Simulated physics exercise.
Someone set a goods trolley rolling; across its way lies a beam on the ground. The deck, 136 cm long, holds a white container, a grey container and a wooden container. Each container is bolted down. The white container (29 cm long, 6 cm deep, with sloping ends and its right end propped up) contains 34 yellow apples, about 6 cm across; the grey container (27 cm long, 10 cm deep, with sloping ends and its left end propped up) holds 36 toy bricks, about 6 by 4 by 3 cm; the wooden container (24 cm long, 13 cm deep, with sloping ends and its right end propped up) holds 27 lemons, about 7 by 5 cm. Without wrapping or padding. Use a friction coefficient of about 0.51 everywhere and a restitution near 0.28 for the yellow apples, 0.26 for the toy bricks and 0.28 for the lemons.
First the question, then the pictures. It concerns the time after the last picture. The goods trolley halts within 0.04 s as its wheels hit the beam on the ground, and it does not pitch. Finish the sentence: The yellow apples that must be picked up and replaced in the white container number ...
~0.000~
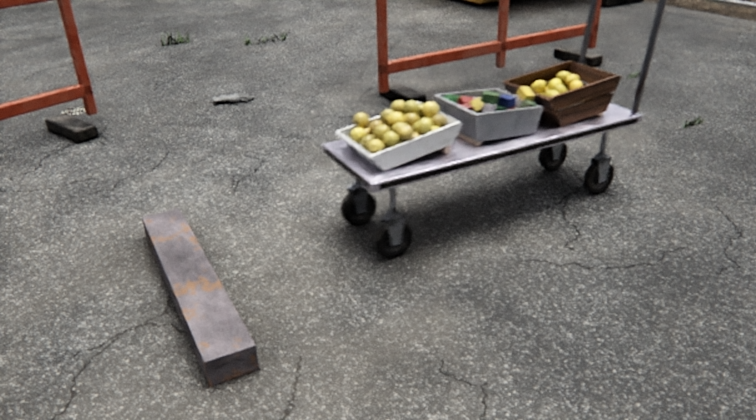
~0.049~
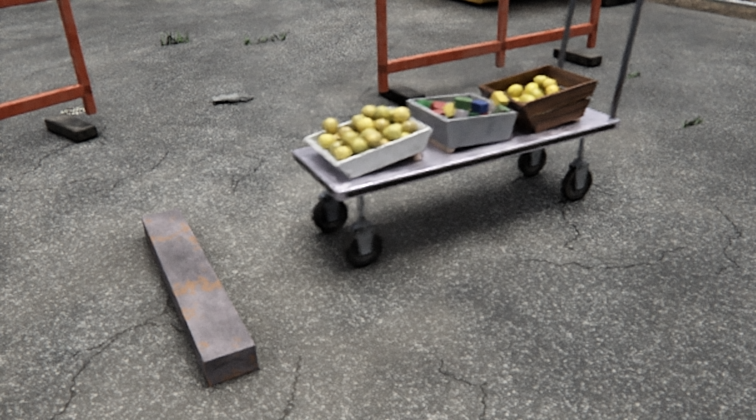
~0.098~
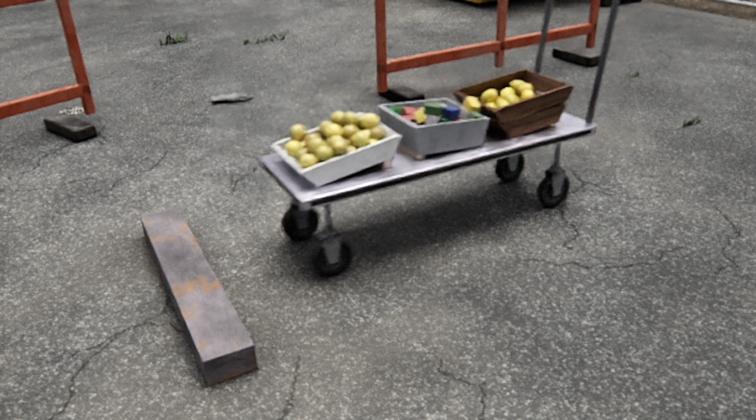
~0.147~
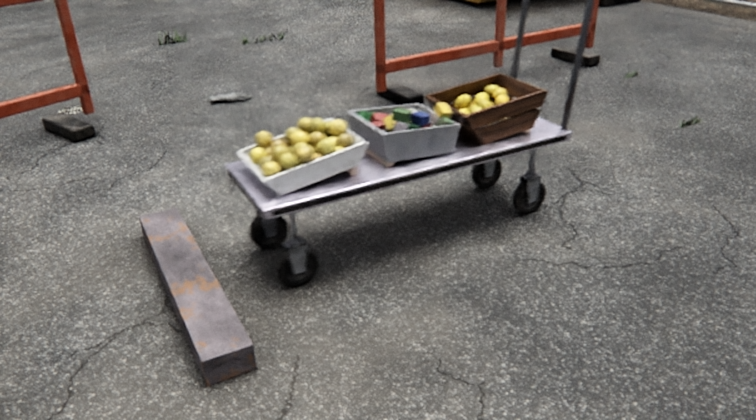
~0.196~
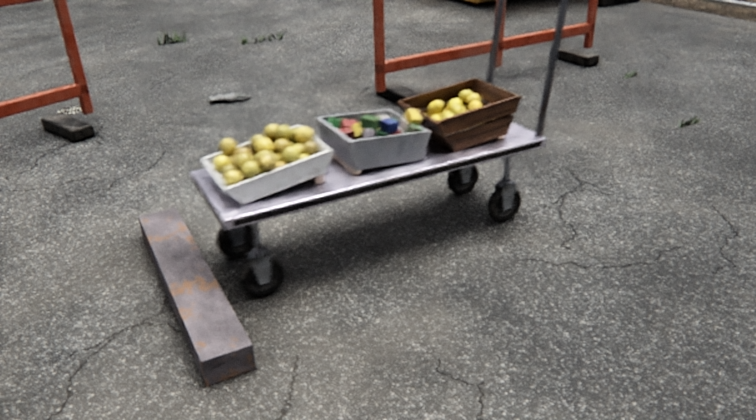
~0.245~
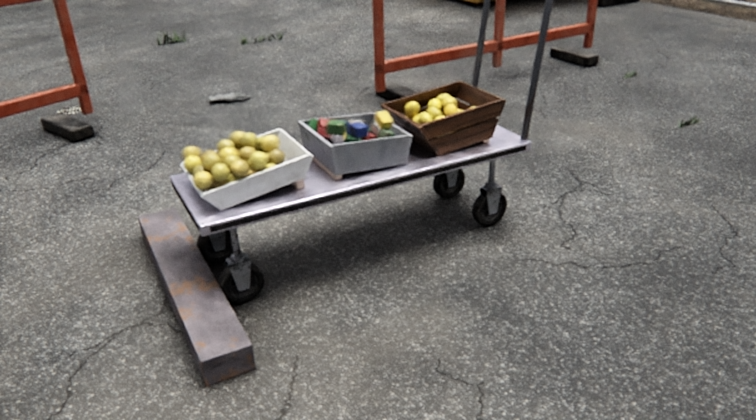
... more than a sixth of them.
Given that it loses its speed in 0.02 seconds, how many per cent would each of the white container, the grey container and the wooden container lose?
With that change, white container 60 per cent, grey container 10 per cent, wooden container 10 per cent.
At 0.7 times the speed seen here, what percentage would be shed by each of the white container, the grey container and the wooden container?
Then the white container sheds 40 per cent, the grey container 0 per cent, and the wooden container 0 per cent.
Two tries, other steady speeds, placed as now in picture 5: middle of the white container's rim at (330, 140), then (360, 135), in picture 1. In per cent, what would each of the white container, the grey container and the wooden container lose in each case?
Losses in order of the tries would be white container 20 and 40 %, grey container 0 and 0 %, wooden container 0 and 0 %.
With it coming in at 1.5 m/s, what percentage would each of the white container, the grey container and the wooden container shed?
Then white container 30, grey container 0, wooden container 0 per cent.
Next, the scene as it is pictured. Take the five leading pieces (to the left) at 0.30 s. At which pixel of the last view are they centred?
Mean place: Roughly (175, 164).
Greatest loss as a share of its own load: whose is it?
That's the white container.
After 0.30 s, white container 30 in, 4 out, grey container 35 in, 1 out and wooden container 27 in, 0 out.
After 0.42 s, white container 17 in, 17 out, grey container 33 in, 3 out and wooden container 26 in, 1 out.
After 0.65 s, white container 15 in, 19 out, grey container 33 in, 3 out and wooden container 25 in, 2 out.
When it is over (at 1.16 s), white container 15 in, 19 out, grey container 33 in, 3 out and wooden container 25 in, 2 out. Asked share, 19 of 34, 56 per cent.
